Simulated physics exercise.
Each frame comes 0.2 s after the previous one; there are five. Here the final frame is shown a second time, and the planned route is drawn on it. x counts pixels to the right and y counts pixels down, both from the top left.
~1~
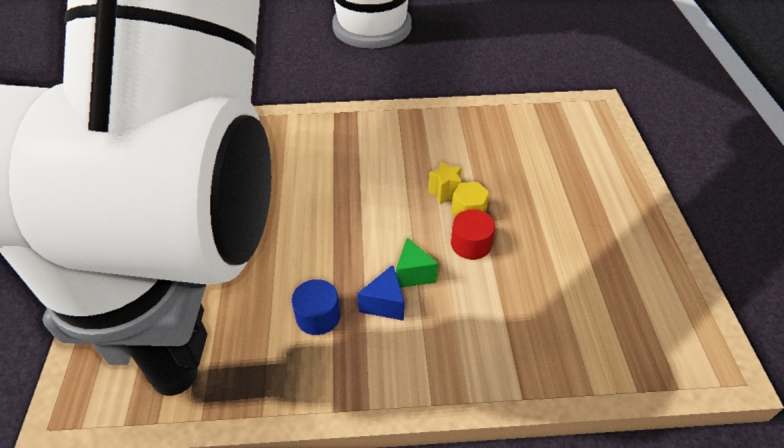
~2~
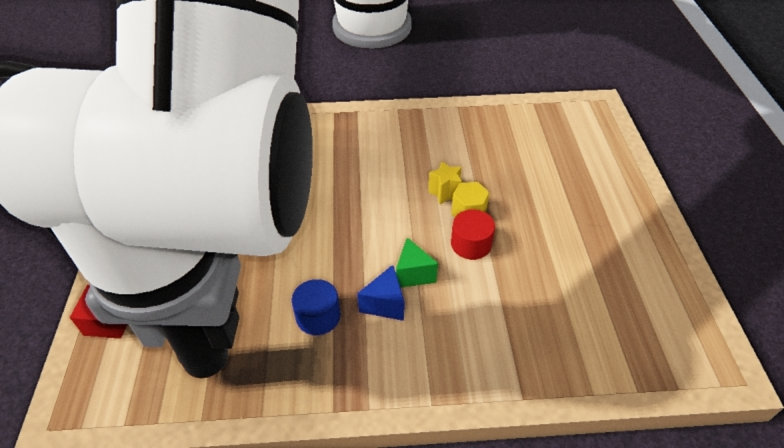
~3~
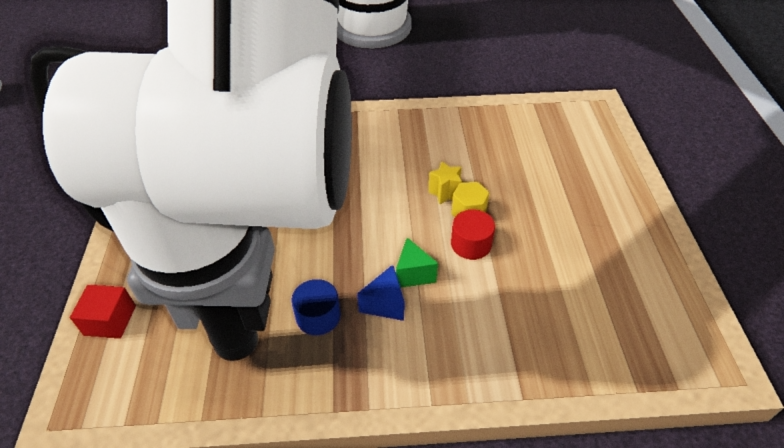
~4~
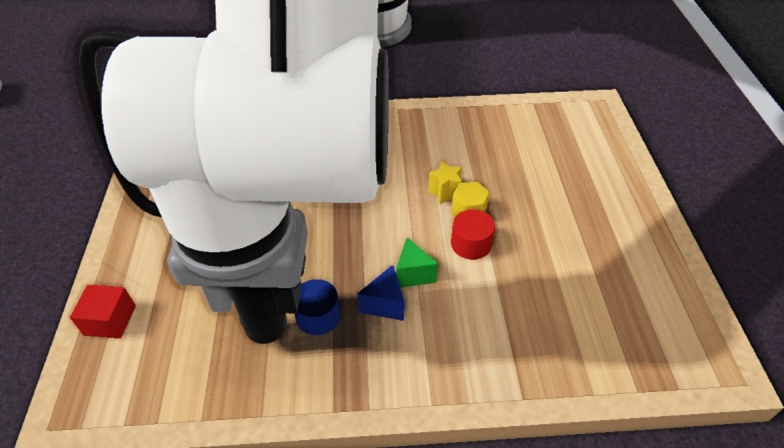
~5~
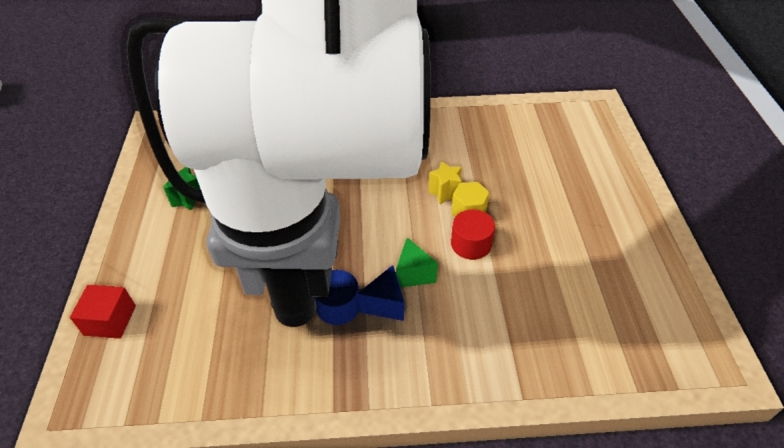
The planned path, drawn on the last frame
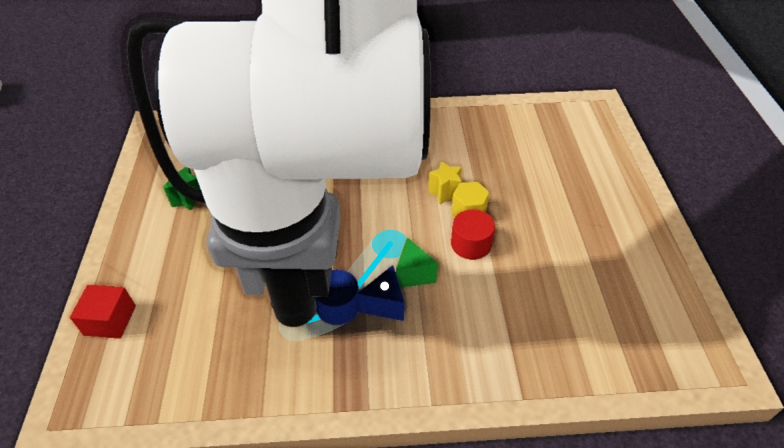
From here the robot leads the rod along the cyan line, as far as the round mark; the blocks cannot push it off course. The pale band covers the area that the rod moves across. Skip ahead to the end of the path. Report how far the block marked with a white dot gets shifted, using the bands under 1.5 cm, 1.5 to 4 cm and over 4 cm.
The distance will be 1.5 to 4 cm.
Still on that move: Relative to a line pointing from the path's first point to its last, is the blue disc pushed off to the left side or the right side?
With start-to-end as forward, it shifts right.
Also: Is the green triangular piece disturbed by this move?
By the end it has moved.
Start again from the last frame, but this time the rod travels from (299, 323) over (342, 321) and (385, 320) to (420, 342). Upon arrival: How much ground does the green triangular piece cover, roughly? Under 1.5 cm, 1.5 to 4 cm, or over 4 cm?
The distance will be below 1.5 cm.
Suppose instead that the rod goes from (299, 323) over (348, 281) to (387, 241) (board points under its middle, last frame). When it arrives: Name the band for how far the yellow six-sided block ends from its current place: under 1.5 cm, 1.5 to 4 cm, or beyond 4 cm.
Displaced less than 1.5 cm.
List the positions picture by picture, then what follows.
Lower end of the rod (176, 376), tops of blocks, blue disc (315, 297), blue triangular piece (385, 286), green triangular piece (414, 256), red disc (474, 224), in the first picture.
Rod (206, 359), blocks as before, in the second picture.
Rod (237, 343), blocks as before, in the third picture.
Rod (267, 326), blocks as before, in the fourth picture.
Rod (296, 310), blue disc (335, 287), blue triangular piece (385, 286), green triangular piece (414, 256), red disc (474, 224), in the fifth picture.
The drawn path runs from (299, 323) through (341, 304) and (368, 273) to (390, 244); the dot is on the blue triangular piece.
On the path given first. One third of the way, rod (340, 291); blue disc (376, 266); blue triangular piece (403, 289), turned 20° anticlockwise; green triangular piece (418, 255), turned 15° anticlockwise.
Two thirds of the way, rod (367, 260); blue disc (406, 245); blue triangular piece (405, 290); green triangular piece (441, 250).
At the end, rod (390, 230); blue disc (430, 229); blue triangular piece (405, 290); green triangular piece (455, 250), turned 20° clockwise; red disc not moved.
